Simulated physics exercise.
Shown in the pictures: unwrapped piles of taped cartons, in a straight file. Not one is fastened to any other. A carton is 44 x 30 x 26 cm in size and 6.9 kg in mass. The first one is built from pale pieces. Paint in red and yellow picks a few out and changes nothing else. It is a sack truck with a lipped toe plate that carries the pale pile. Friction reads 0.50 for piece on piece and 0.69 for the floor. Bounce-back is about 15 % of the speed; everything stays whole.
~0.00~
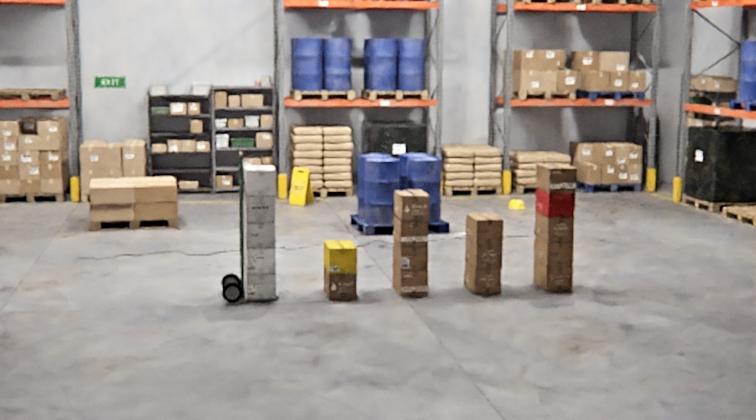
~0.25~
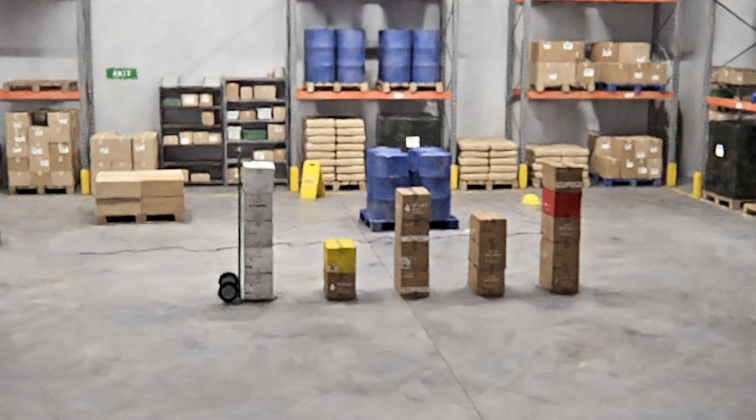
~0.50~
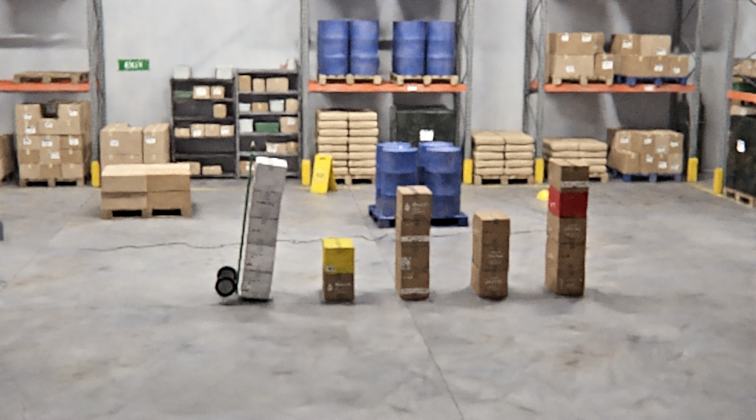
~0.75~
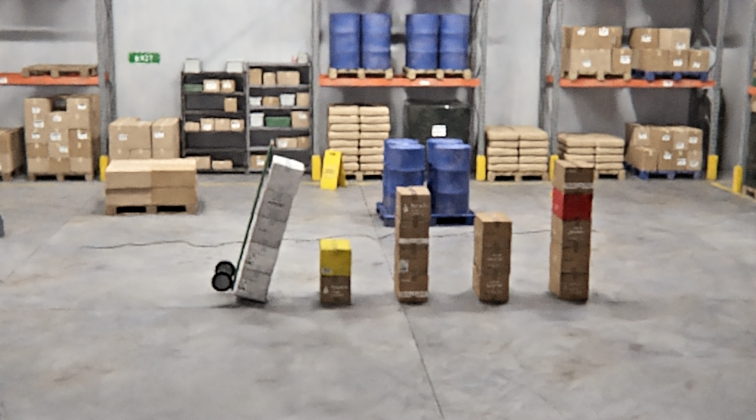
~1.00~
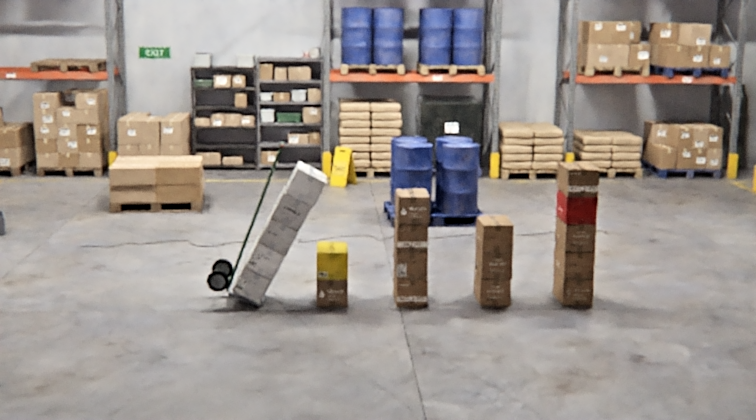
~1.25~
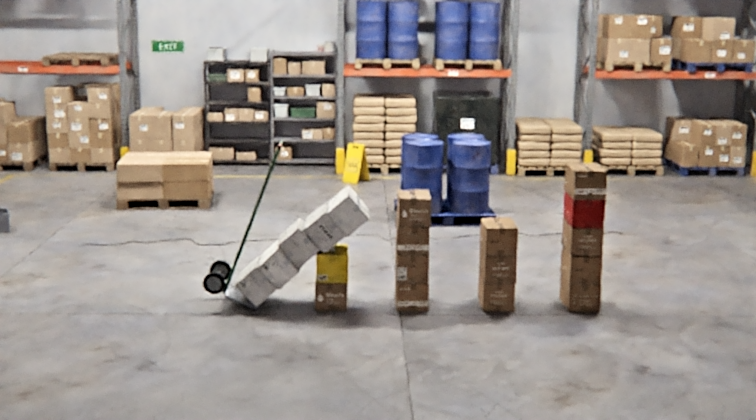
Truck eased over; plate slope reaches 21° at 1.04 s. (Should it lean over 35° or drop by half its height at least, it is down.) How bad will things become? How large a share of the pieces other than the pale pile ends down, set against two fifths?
It will be lower than two fifths.
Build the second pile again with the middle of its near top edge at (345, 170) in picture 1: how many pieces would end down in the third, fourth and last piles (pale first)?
Third 4, fourth 3, last 5.
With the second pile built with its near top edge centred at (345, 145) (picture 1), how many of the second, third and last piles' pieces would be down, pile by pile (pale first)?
In that case second 6, third 4, last 4.
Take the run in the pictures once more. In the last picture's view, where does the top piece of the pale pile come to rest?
Around (371, 291).
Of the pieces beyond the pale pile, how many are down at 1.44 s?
0.
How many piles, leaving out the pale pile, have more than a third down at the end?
0 altogether.
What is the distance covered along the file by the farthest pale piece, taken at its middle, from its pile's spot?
Something like 130 cm along the file.
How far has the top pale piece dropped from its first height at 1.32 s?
Roughly 40 cm lower.
After 1.32 s, 5 of the pale pile down; none of the 14 other cartons down.
After 1.44 s, 5 of the pale pile down; none of the 14 other cartons down, 3 disturbed; yellow carton shifted 38 mm.
After 1.64 s, 5 of the pale pile down; none of the 14 other cartons down, 4 disturbed; yellow carton leaning 9°.
After 1.90 s, 5 of the pale pile down; none of the 14 other cartons down, 3 disturbed; yellow carton shifted 7 cm.
At rest (2.7 s), 5 of the pale pile down; none of the 14 other cartons down, 3 disturbed; yellow carton shifted 7 cm; red carton unmoved. That is 0 per cent. As the last picture would show them, middles, yellow carton near (339, 263), red carton near (584, 209).
